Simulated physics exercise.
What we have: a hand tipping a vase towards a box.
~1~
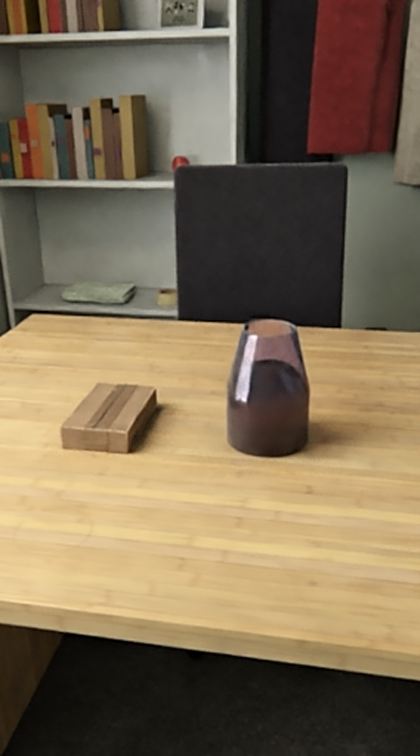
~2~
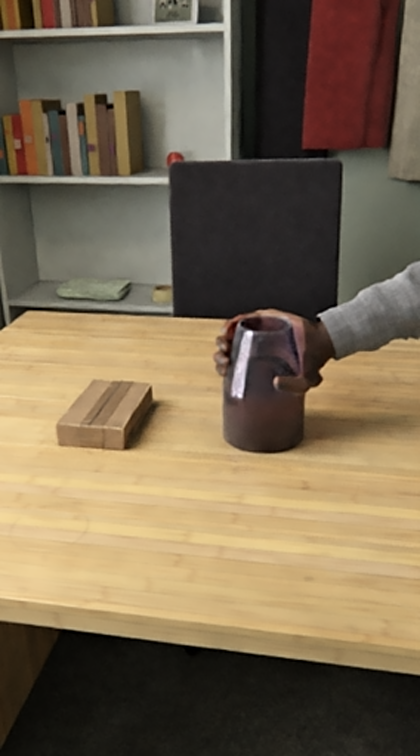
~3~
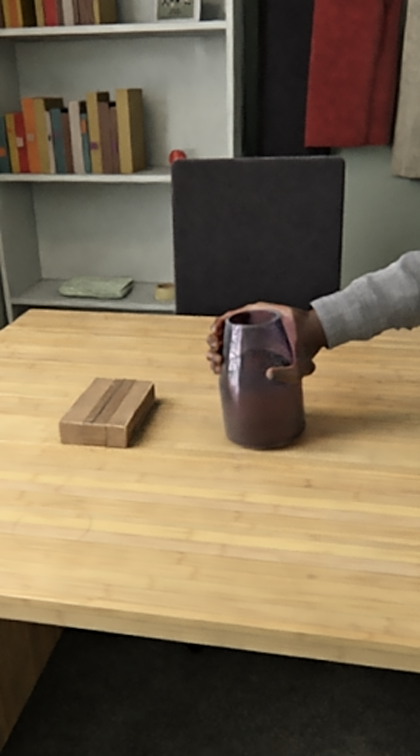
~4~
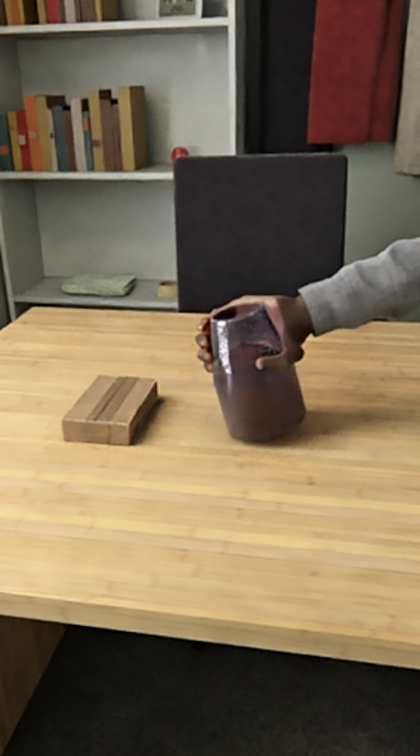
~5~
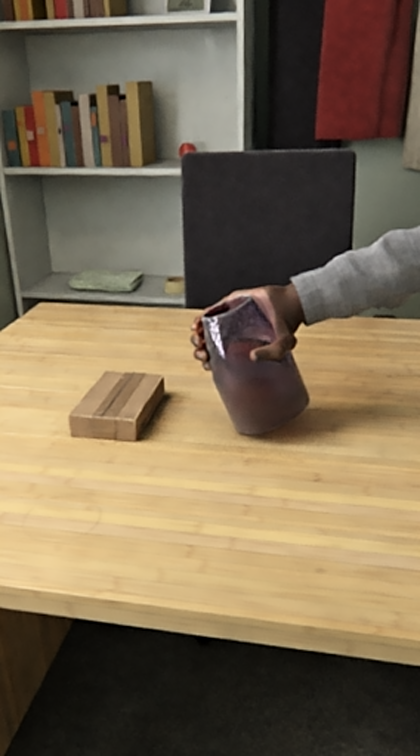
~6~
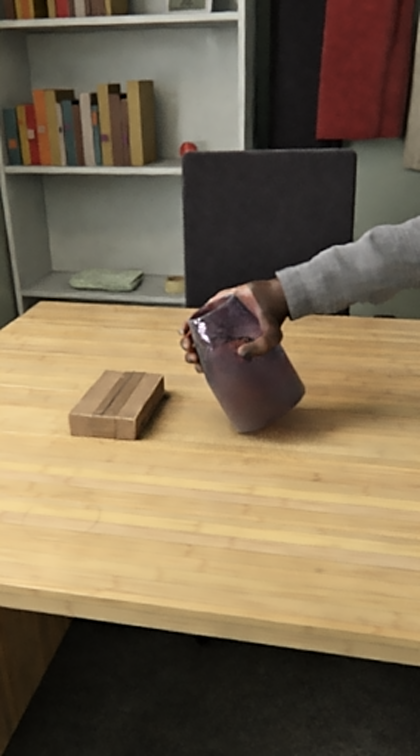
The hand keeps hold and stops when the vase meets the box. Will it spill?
It loses some.
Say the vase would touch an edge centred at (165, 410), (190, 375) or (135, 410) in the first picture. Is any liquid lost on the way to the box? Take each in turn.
In turn: Runs over, holds, runs over.
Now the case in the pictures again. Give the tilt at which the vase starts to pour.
Some 65 degrees.
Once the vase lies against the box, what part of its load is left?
Some 50 per cent.
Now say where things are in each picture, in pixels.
In the first picture, it stands upright; vase (268, 382) about half full.
In the second picture, a hand takes hold; vase about half full, surface at (264, 377); box (107, 412).
In the third picture, it is leaning; vase (259, 372) about half full.
In the fourth picture, tipping on its foot; vase about half full, surface at (251, 363); box (113, 408).
In the fifth picture, the top moves towards the box; vase (248, 358) tipped 25°.
In the sixth picture, on the way over; vase (240, 357) tipped 30°; box (119, 403).
A moment on, the vase leans by about 50°; all is still inside.
Further on, the vase leans by about 70°; a puddle lies under it; about three quarters of the iced tea is inside.
When it is over, the vase leans by about 80°, against the box; a puddle lies under it; about half of the iced tea is inside.
